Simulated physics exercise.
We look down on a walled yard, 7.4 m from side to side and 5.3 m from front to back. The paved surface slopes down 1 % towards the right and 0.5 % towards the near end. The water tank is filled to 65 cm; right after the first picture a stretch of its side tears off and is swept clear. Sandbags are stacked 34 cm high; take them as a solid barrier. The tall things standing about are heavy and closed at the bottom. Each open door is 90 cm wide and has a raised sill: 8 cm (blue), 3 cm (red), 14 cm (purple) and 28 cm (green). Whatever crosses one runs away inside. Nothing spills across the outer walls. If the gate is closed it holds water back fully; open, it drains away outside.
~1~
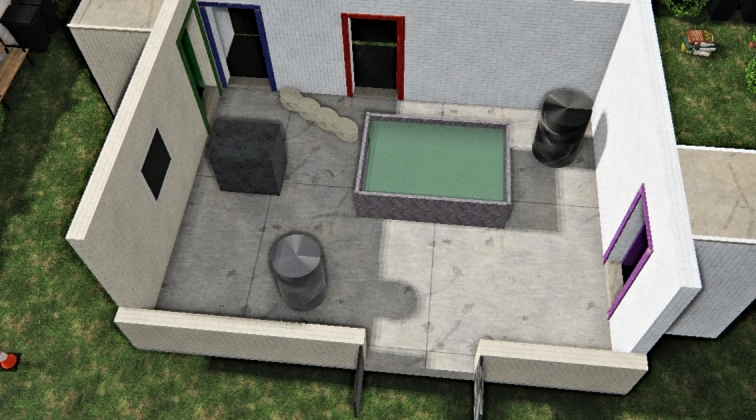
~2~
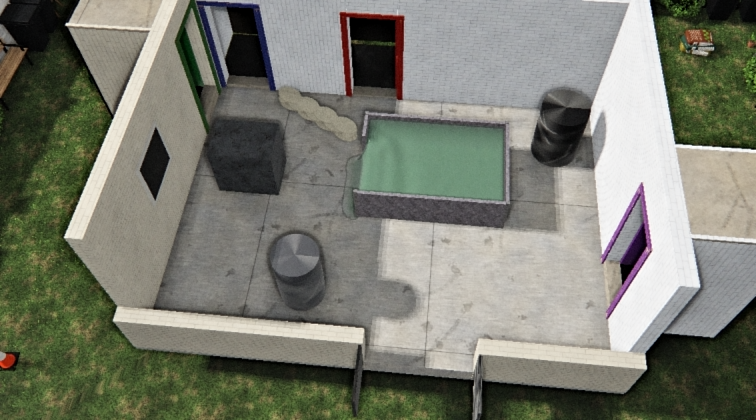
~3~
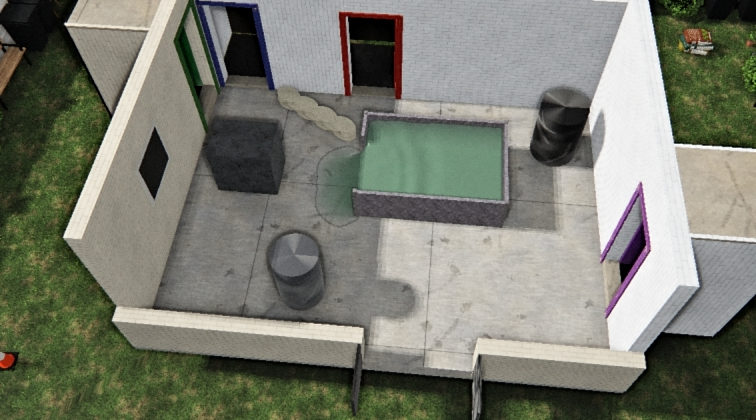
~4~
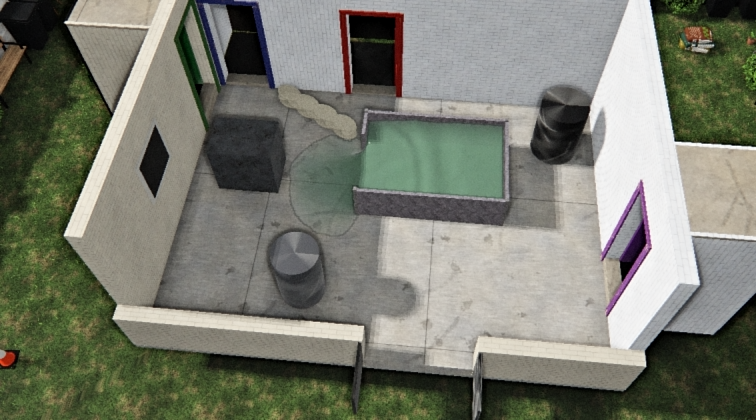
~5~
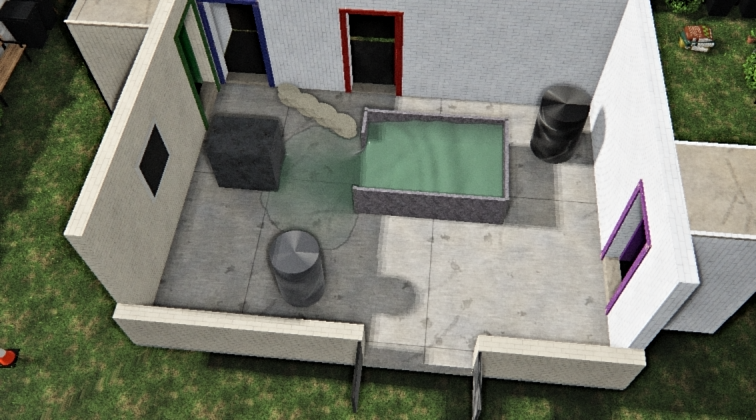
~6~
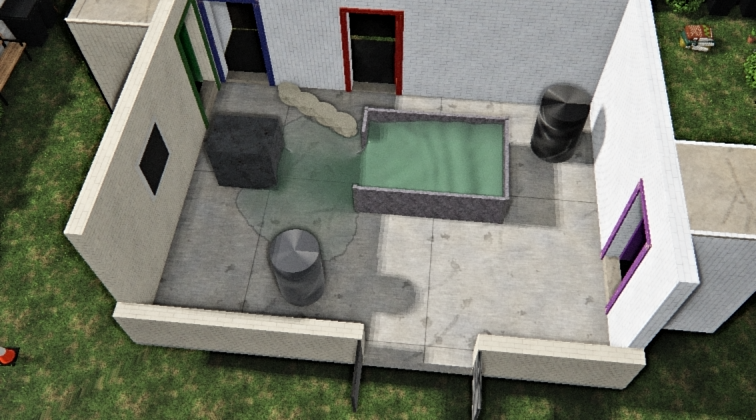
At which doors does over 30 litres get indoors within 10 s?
Within that time: At the blue door it exceeds the limit; at the red door it does not reach the limit; at the purple door it does not reach the limit; at the green door it stays under the limit.
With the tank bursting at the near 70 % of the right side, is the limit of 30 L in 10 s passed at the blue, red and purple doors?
Then: Blue not over, red over, purple above.
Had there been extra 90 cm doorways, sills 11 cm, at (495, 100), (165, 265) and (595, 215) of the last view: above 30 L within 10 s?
In turn: Under, over, below.
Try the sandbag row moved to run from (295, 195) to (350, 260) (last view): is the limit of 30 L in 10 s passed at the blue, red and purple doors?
Then: Blue past it, red over, purple below.
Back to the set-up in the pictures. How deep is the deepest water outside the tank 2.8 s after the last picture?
Up to some 26 cm.
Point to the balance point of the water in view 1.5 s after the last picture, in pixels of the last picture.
At about (355, 186).
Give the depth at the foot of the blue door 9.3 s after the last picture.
Some 7.5 cm.
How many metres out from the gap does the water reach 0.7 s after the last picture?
Some 3.6 m out.
Then, 0.7 s after the last picture water covers 25 % of the floor and is deepest (40 cm) near (290, 177); blue door not reached, red door not reached, purple door not reached, green door 7 cm at the sill, 0 L in.
Then, 1.5 s after the last picture water covers 35 % of the floor and is deepest (42 cm) near (151, 312); blue door 12 cm at the sill, 13 L in, red door 1 cm at the sill, 0 L in, purple door not reached, green door 16 cm at the sill, 0 L in.
Then, 2.8 s after the last picture water covers 40 % of the floor and is deepest (26 cm) near (214, 328); blue door 19 cm at the sill, 89 L in, red door 0 cm at the sill, 0 L in, purple door not reached, green door 21 cm at the sill, 0 L in.
Then, 5.3 s after the last picture water covers 70 % of the floor and is deepest (18 cm) near (283, 264); blue door 11 cm at the sill, 168 L in, red door 4 cm at the sill, 1 L in, purple door not reached, green door 12 cm at the sill, 0 L in.
Then, 9.3 s after the last picture water covers 90 % of the floor and is deepest (14 cm) near (612, 366); blue door 8 cm at the sill, 189 L in, red door 3 cm at the sill, 7 L in, purple door 12 cm at the sill, 0 L in, green door 9 cm at the sill, 0 L in.
